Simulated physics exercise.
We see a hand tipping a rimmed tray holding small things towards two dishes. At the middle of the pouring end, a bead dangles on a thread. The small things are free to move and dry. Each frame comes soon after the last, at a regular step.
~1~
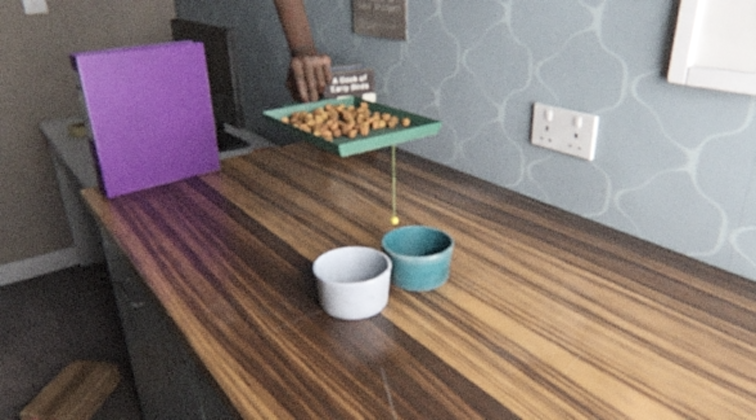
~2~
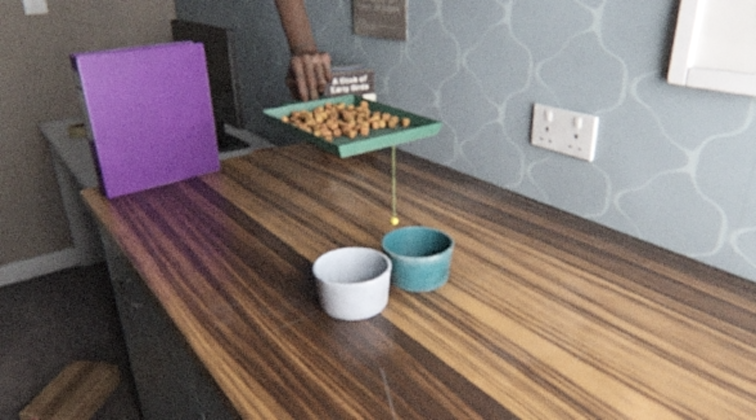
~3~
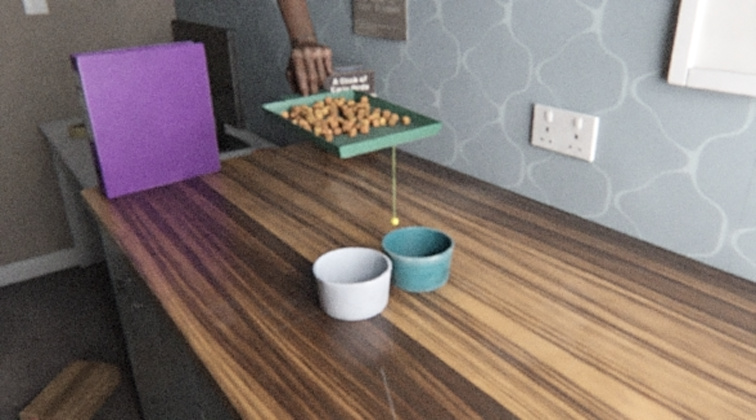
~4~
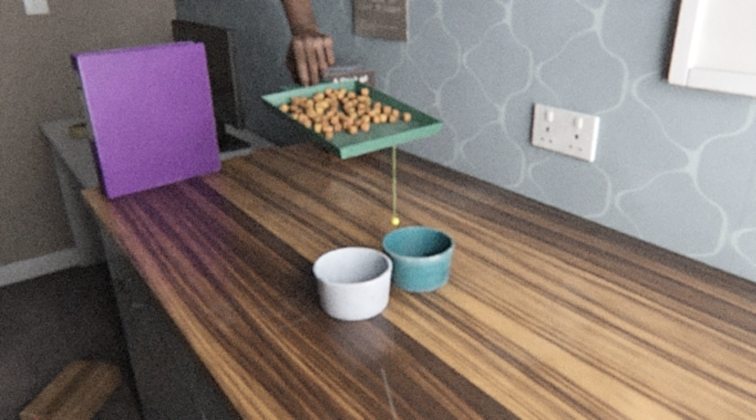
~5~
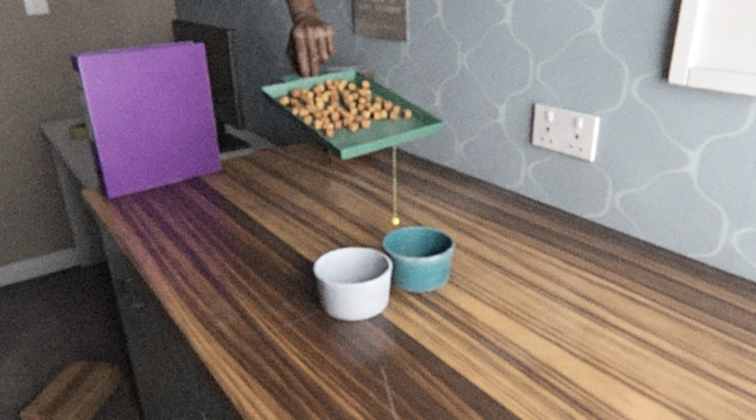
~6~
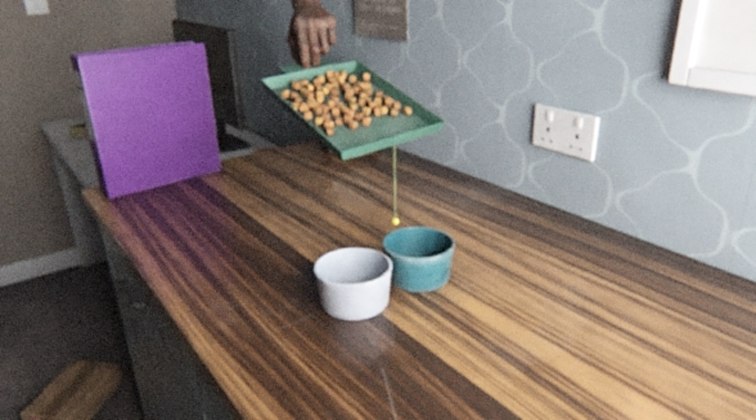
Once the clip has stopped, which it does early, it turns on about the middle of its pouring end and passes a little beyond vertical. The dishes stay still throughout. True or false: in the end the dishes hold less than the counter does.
False.
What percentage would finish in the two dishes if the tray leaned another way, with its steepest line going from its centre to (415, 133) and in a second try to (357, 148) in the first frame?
Near 10 % and, after that, 60 %.
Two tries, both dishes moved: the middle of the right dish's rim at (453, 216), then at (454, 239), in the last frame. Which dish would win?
In the first try it's the one on the left, and in the second it's the one on the left.
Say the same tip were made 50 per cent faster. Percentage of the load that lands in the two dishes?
About 70 %.
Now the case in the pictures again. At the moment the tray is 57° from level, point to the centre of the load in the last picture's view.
Close to (377, 129).
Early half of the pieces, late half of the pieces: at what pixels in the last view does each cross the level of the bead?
Half one: (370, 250), half two: (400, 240).
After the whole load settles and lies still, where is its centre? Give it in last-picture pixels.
Close to (377, 287) in the last view.
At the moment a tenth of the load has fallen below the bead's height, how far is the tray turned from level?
Angle reached: About 70°.
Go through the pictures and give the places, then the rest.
In the first picture, corners of the pouring end near (341, 143) and (437, 122), level; middle of the load near (333, 121), brown sugar cubes; left dish near (374, 295); right dish near (440, 268); bead on its thread near (394, 221).
In the second picture, corners of the pouring end near (341, 144) and (437, 122), level; middle of the load near (333, 121).
In the third picture, corners of the pouring end near (341, 145) and (438, 122), tipped barely, lowest at the left corner; middle of the load near (333, 117).
In the fourth picture, corners of the pouring end near (342, 146) and (439, 122), tipped a little, lowest at the left corner; middle of the load near (333, 111).
In the fifth picture, corners of the pouring end near (343, 148) and (439, 121), tipped a little, lowest at the left corner; middle of the load near (333, 105).
In the sixth picture, corners of the pouring end near (343, 149) and (440, 121), tipped clearly, lowest at the left corner; middle of the load near (334, 100); left dish near (375, 295); right dish near (441, 269).
Shortly afterwards, tray tipped steeply; all but a few on the tray; only a few in the air.
Next, tray tipped right over; the bulk on the tray; a little in the left dish; a little in the right dish; only a few outside both.
Some moments later, tray tipped past a quarter turn; near half in the left dish; near half in the right dish; a little outside both.
In the end, tray tipped past a quarter turn; near half in the left dish; near half in the right dish; a little outside both.
